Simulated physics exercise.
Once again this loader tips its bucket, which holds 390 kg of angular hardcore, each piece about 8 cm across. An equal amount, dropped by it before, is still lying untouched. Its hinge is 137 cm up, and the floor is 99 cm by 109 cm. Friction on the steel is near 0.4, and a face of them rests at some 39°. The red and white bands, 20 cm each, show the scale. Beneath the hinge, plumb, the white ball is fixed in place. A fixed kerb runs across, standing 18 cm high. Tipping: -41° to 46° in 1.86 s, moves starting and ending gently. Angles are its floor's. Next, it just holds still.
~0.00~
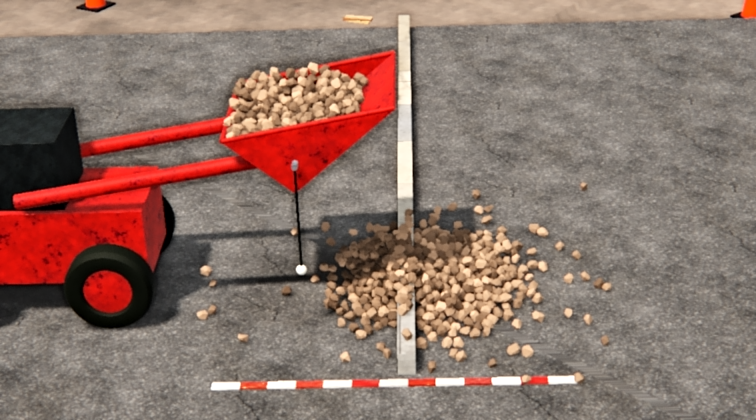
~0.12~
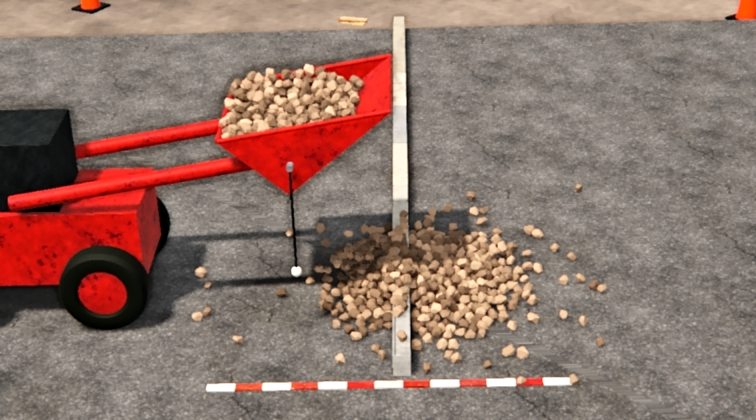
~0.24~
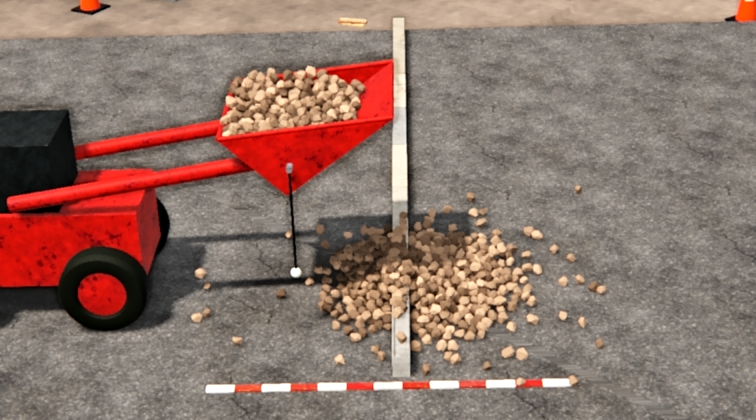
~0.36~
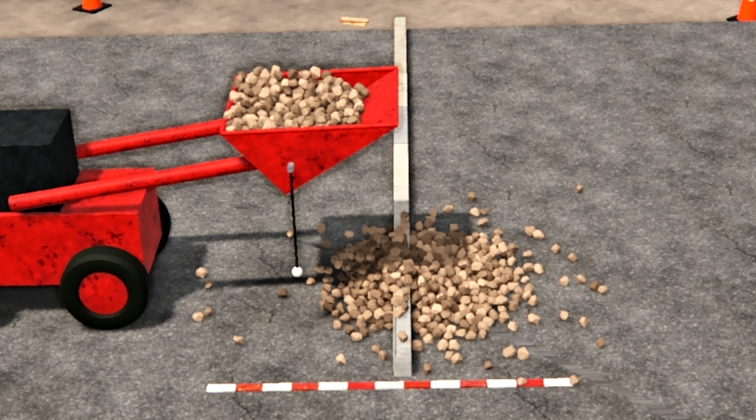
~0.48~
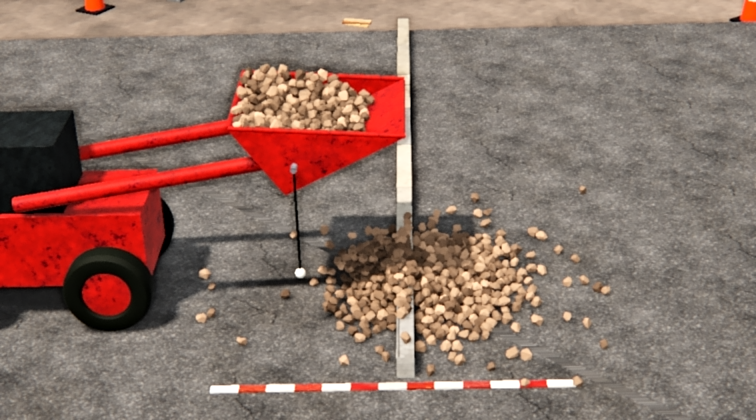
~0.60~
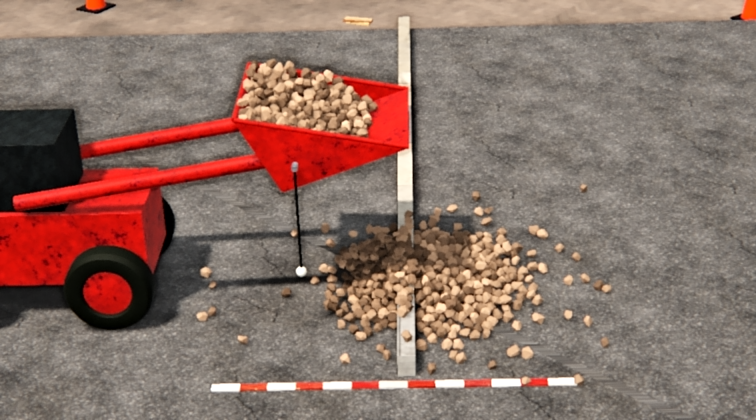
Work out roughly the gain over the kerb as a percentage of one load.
Close to 56 parts in a hundred.
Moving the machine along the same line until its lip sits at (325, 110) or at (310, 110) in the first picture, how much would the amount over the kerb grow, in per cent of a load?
Around 0 percent, then around 0 percent.
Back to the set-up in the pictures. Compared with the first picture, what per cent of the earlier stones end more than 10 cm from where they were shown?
About 5 per cent.
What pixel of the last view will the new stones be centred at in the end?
They come to rest centred about (419, 267).
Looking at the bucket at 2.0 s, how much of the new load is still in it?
Reading: Near 25 % of the load.
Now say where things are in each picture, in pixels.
In the first picture, the bucket is at -41°, its lip at (394, 108); the top of the load is at (305, 75). The earlier load is highest near (404, 252), 28 cm above ground level, 38 % on this side of the kerb, 62 % over the kerb.
In the second picture, the bucket is at -40°, its lip at (390, 111); the top of the load is at (294, 76); the stones move at 0.1 m/s on average.
In the third picture, the bucket is at -37°, its lip at (393, 118); the top of the load is at (283, 78); the stones move at 0.1 m/s on average.
In the fourth picture, lip at (398, 125), floor tilted -32°, highest stones at (273, 79); the stones move at 0.2 m/s on average.
In the fifth picture, lip at (405, 136), floor tilted -27°, highest stones at (263, 80); the stones move at 0.2 m/s on average.
In the sixth picture, the bucket is at -20°, its lip at (409, 147); the top of the load is at (258, 73); the stones move at 0.3 m/s on average.
After 1.4 s the floor is at 33°; in per cent of one load, 99 in the bucket, 39 on this side of the kerb, 62 over the kerb; the foremost stones are at (589, 278).
After 2.0 s the floor is at 46°; in per cent of one load, 27 in the bucket, 87 on this side of the kerb, 86 over the kerb; the foremost stones are at (589, 278).
After 2.3 s the floor is at 46°; in per cent of one load, 1 in the bucket, 87 on this side of the kerb, 112 over the kerb; the foremost stones are at (589, 278).
After 5.0 s the floor is at 46°; in per cent of one load, 0 in the bucket, 82 on this side of the kerb, 118 over the kerb; the foremost stones are at (591, 285). Net gain over the kerb, 56.
